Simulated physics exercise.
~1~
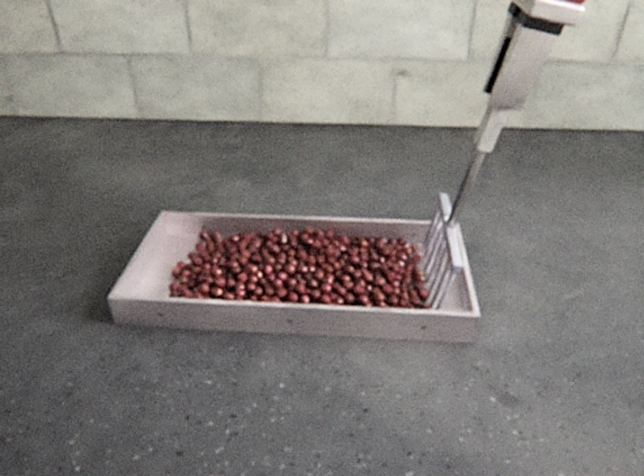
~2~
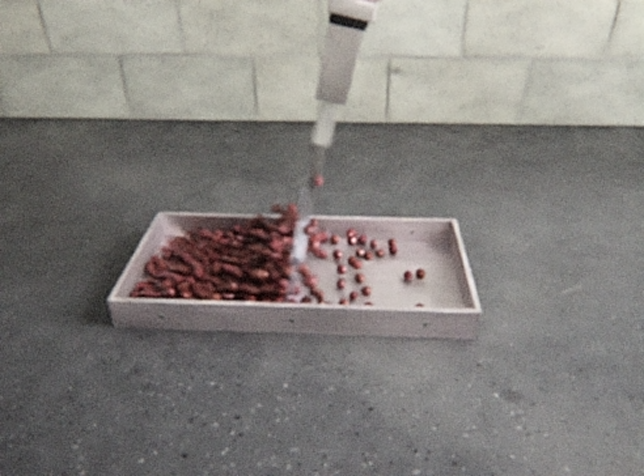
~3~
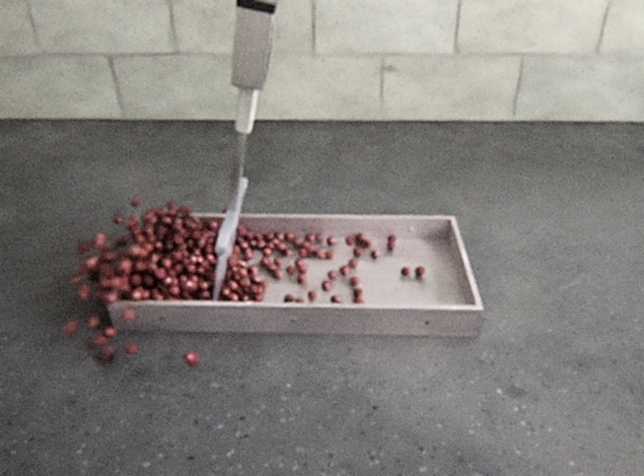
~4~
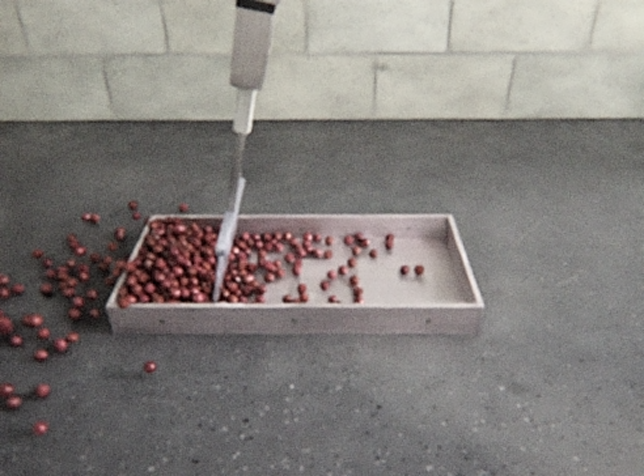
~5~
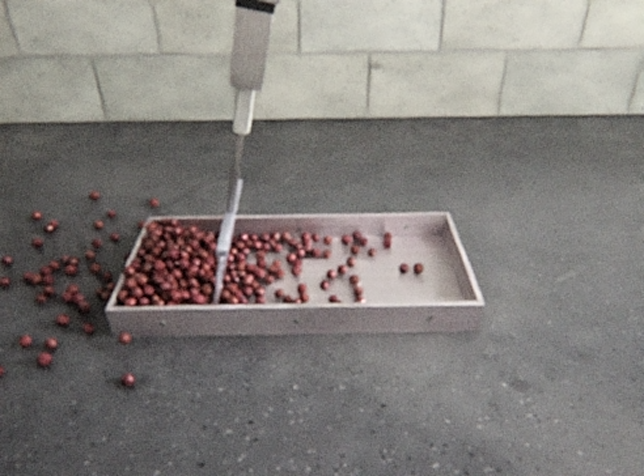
On a dark grey speckled surface before a pale brick wall, seen from the front and slightly above, sits a shallow, pale pinkish trough holding a layer of dark red beads. A robot's gripper holds a comb with round teeth at the trough's right end. The comb sweeps left, driving most of the beads into a heap and leaving a few scattered behind it. As it stops left of the middle, beads spill over the left end and scatter across the surface. The comb stays still, with most beads piled in the trough's left part and many lying outside.
